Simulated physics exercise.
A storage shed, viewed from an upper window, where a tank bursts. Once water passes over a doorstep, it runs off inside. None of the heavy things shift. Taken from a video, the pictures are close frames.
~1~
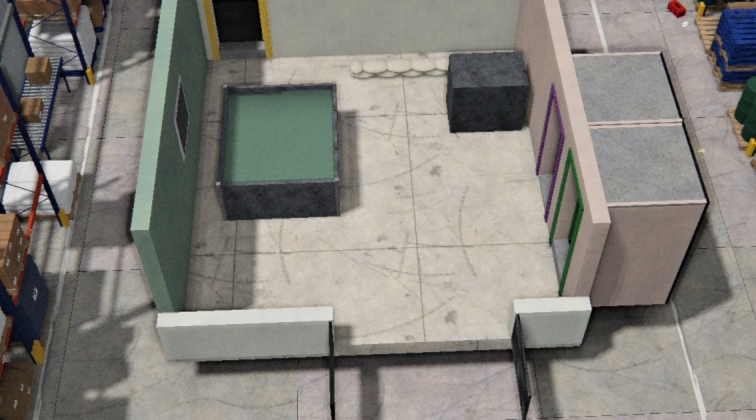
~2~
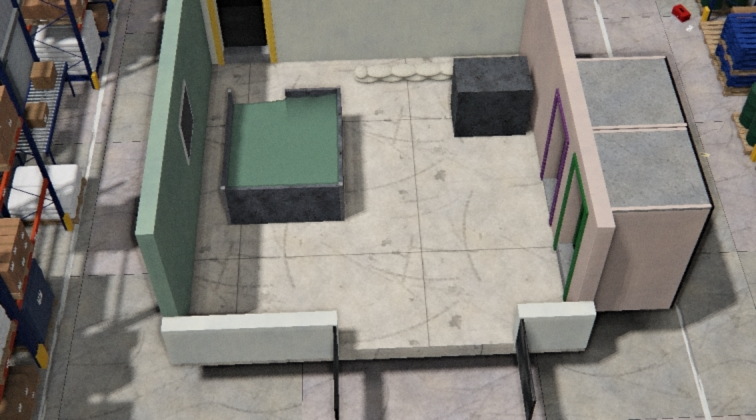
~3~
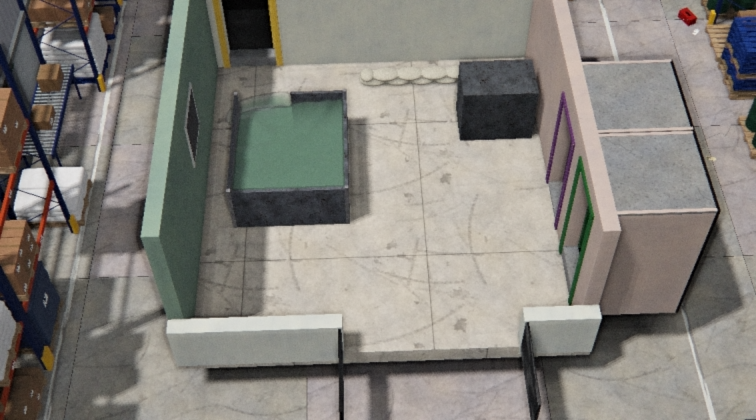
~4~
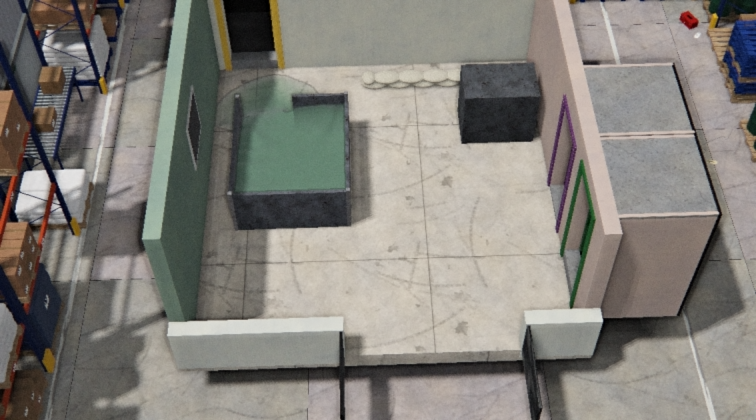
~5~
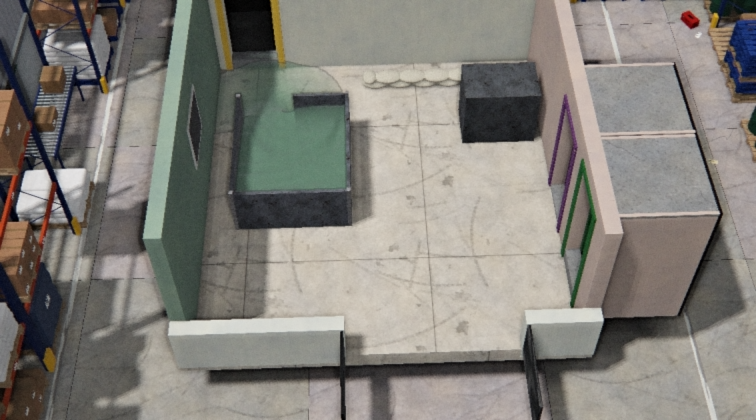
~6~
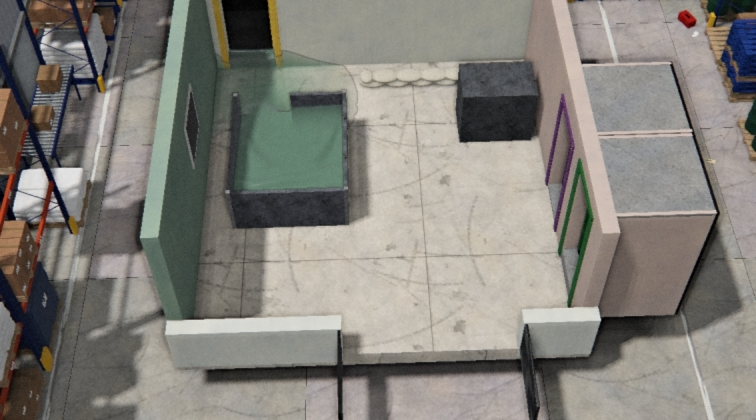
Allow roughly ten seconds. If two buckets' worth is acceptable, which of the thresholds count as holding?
The yellow door does not count, the green door counts as holding, the purple door counts as holding.
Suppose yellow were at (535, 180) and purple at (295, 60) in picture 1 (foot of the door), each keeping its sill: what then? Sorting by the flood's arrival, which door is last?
The door marked green.
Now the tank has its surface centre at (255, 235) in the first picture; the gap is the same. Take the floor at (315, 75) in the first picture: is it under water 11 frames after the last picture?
At that place: Awash.
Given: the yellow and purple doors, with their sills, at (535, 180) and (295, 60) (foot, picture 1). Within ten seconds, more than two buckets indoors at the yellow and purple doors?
I'd put the yellow door as under and the purple door as over.
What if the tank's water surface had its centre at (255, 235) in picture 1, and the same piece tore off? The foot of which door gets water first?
That would be the door marked yellow.
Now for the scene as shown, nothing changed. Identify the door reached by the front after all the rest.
Last in line is the green one.
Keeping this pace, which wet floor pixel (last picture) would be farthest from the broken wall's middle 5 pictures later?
Close to (433, 64).
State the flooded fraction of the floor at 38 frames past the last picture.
Close to 85 in a hundred, I think.
A moment on, water covers 15 % of the floor; the yellow door far over two buckets in, the green door not reached, the purple door not reached.
Next, water covers 20 % of the floor; the yellow door far over two buckets in, the green door not reached, the purple door not reached.
Then, water covers 45 % of the floor; the yellow door far over two buckets in, the green door not reached, the purple door not reached.
Later, water covers 85 % of the floor; the yellow door far over two buckets in, the green door wet at the sill, nothing in, the purple door wet at the sill, nothing in.
In the end, water covers 90 % of the floor; the yellow door far over two buckets in, the green door wet at the sill, nothing in, the purple door wet at the sill, nothing in.
